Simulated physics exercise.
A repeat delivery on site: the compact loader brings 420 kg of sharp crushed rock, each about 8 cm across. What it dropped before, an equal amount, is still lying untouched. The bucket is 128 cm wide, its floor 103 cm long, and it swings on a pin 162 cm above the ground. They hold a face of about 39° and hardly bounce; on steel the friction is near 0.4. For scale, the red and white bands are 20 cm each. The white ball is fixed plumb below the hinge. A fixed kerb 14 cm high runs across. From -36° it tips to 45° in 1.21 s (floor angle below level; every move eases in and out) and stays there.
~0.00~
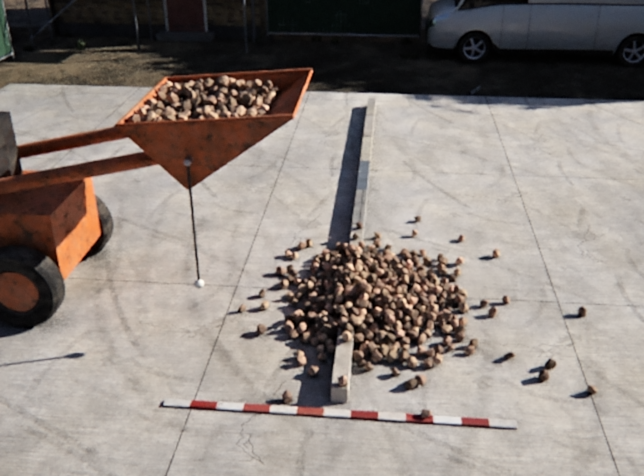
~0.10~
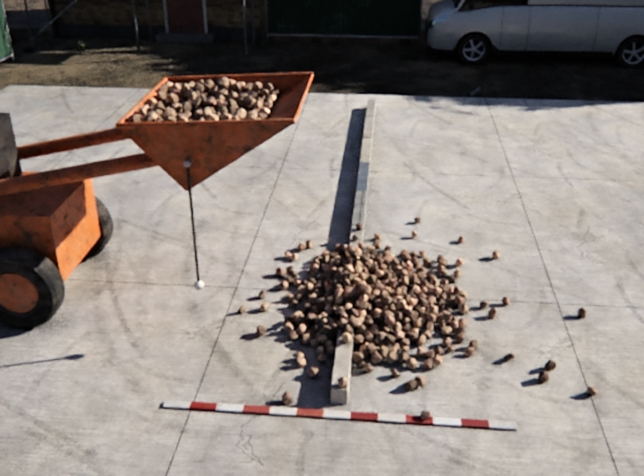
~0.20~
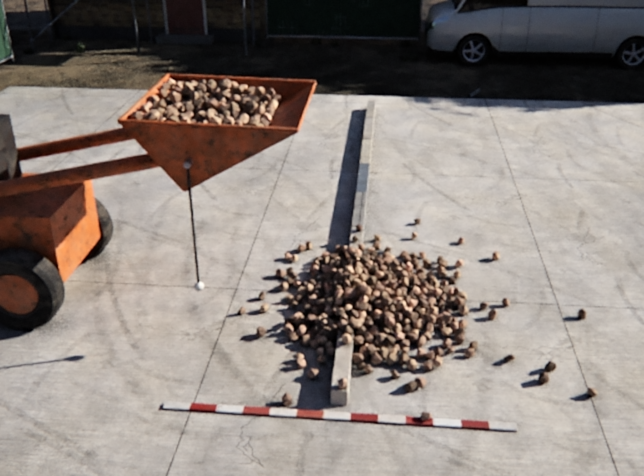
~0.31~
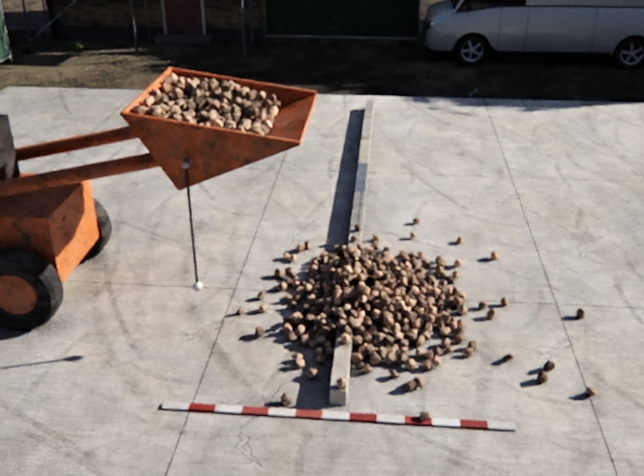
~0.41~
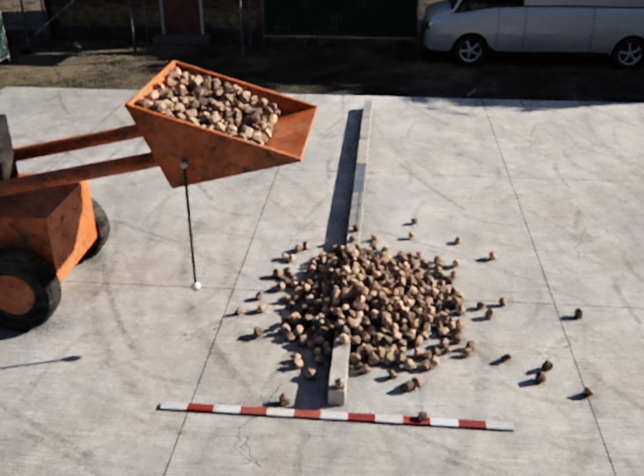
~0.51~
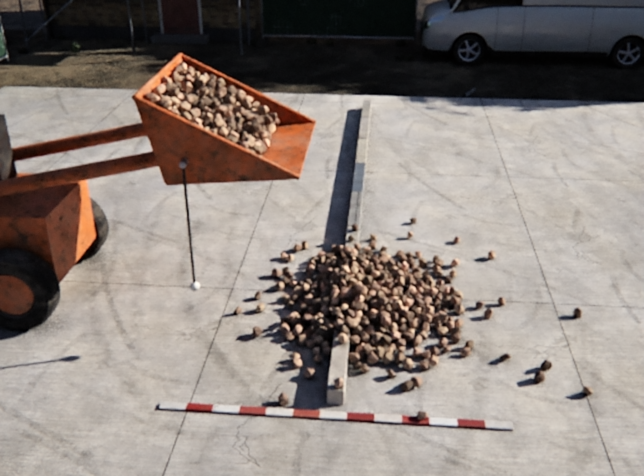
An orange loader's bucket, heaped with brown stones, tilts slowly forward above a concrete yard, its back rising and its front lip dipping to the right. The stones shift a little inside as the tilt steepens, while the scattered pile lying across the kerb stays still beside a red and white striped pole.
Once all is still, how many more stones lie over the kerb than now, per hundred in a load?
About 11 per cent.
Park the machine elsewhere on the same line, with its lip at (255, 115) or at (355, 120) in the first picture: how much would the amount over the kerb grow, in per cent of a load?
First some 0, then 80 per cent.
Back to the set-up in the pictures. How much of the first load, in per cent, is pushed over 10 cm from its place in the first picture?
About 0 per cent.
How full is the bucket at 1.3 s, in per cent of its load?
It holds some 70 per cent.
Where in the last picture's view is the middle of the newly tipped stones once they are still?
Their middle is at about (311, 286).
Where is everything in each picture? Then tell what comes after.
The first picture shows lip at (294, 117), floor tilted -36°, highest stones at (236, 85). The earlier load is highest near (355, 274), 26 cm above ground level, 35 % on this side of the kerb, 65 % over the kerb.
The second picture shows lip at (295, 121), floor tilted -34°, highest stones at (210, 87); the stones move at 0.1 m/s on average.
In the third picture, the bucket is at -30°, its lip at (298, 131); the top of the load is at (187, 87); the stones move at 0.2 m/s on average.
The fourth picture shows lip at (300, 144), floor tilted -23°, highest stones at (176, 85); the stones move at 0.3 m/s on average.
The fifth picture shows lip at (301, 160), floor tilted -15°, highest stones at (179, 79); the stones move at 0.4 m/s on average.
In the sixth picture, the bucket is at -5°, its lip at (299, 178); the top of the load is at (184, 74); the stones move at 0.4 m/s on average.
After 0.9 s the floor is at 33°; in per cent of one load, 100 in the bucket, 35 on this side of the kerb, 65 over the kerb; the foremost stones are at (528, 330).
After 1.3 s the floor is at 45°; in per cent of one load, 68 in the bucket, 67 on this side of the kerb, 65 over the kerb; the foremost stones are at (528, 330).
After 1.7 s the floor is at 45°; in per cent of one load, 8 in the bucket, 126 on this side of the kerb, 66 over the kerb; the foremost stones are at (528, 330).
After 4.4 s the floor is at 45°; in per cent of one load, 0 in the bucket, 125 on this side of the kerb, 75 over the kerb; the foremost stones are at (528, 330). Net gain over the kerb, 11.
